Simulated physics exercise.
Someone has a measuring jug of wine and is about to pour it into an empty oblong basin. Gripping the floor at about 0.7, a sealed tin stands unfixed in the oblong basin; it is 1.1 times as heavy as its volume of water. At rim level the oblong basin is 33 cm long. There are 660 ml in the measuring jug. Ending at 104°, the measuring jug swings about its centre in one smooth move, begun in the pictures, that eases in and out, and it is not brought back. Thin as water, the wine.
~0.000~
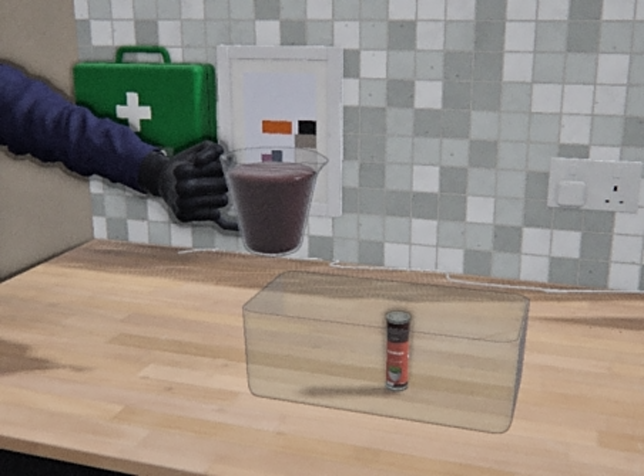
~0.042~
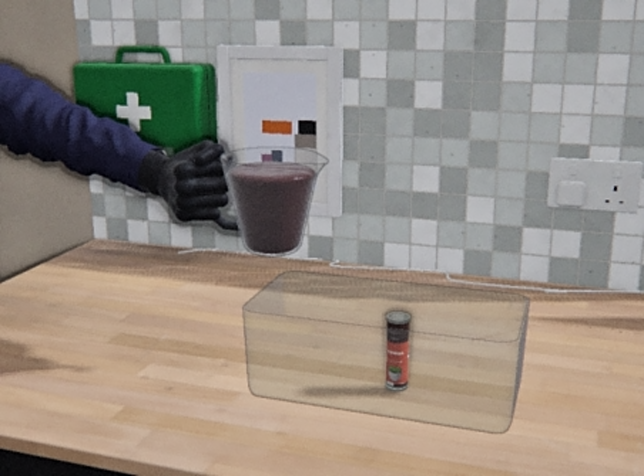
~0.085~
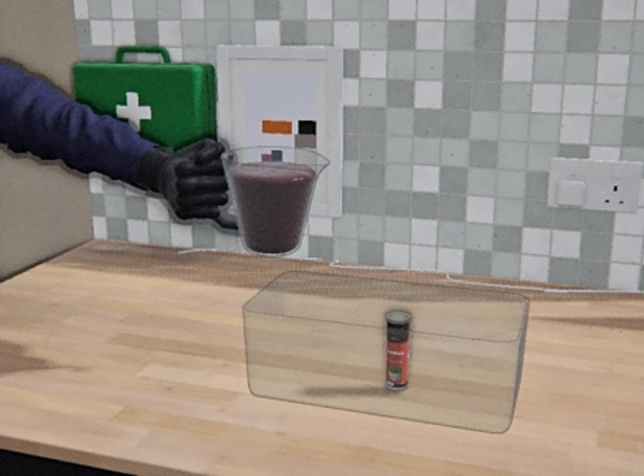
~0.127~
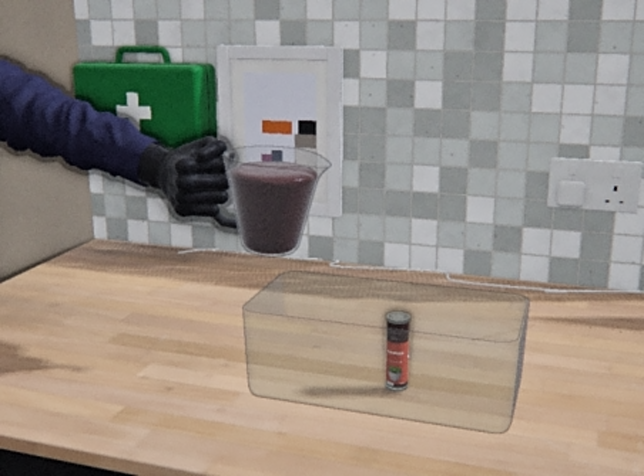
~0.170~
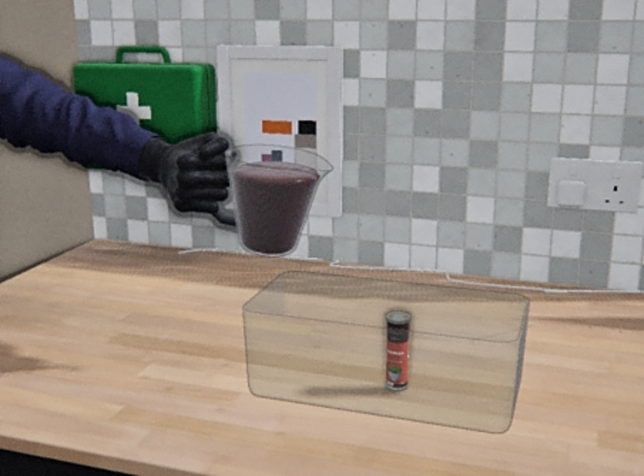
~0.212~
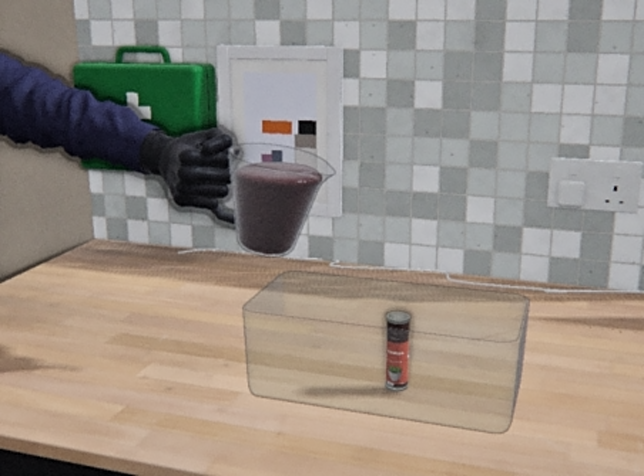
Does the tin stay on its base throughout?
No: It tilts over.
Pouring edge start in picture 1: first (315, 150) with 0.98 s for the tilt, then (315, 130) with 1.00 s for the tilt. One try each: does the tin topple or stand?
In the first try it comes down; in the second it comes down.
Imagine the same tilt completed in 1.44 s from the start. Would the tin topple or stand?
So the tin will tip over.
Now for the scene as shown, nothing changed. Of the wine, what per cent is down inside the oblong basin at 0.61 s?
10 %, roughly.
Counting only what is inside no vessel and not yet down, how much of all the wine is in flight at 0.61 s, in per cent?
It comes to about 20 percent.
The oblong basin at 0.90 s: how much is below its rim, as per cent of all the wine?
72 %, more or less.
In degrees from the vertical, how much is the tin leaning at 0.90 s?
It leans about 15° from upright.
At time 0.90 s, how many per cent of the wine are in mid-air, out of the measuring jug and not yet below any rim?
Roughly 12 %.
After 0.61 s the tilt is 66° and 71 per cent is still to pour; the tin stands where it began.
After 0.90 s the tilt is 100° and 16 per cent is still to pour; the tin leans 14°.
After 1.20 s the tilt is 104° and 0 per cent is still to pour; the tin lies on its side.
After 1.53 s the tilt is 104° and 0 per cent is still to pour; the tin lies on its side.
In the end the tin lies on its side.
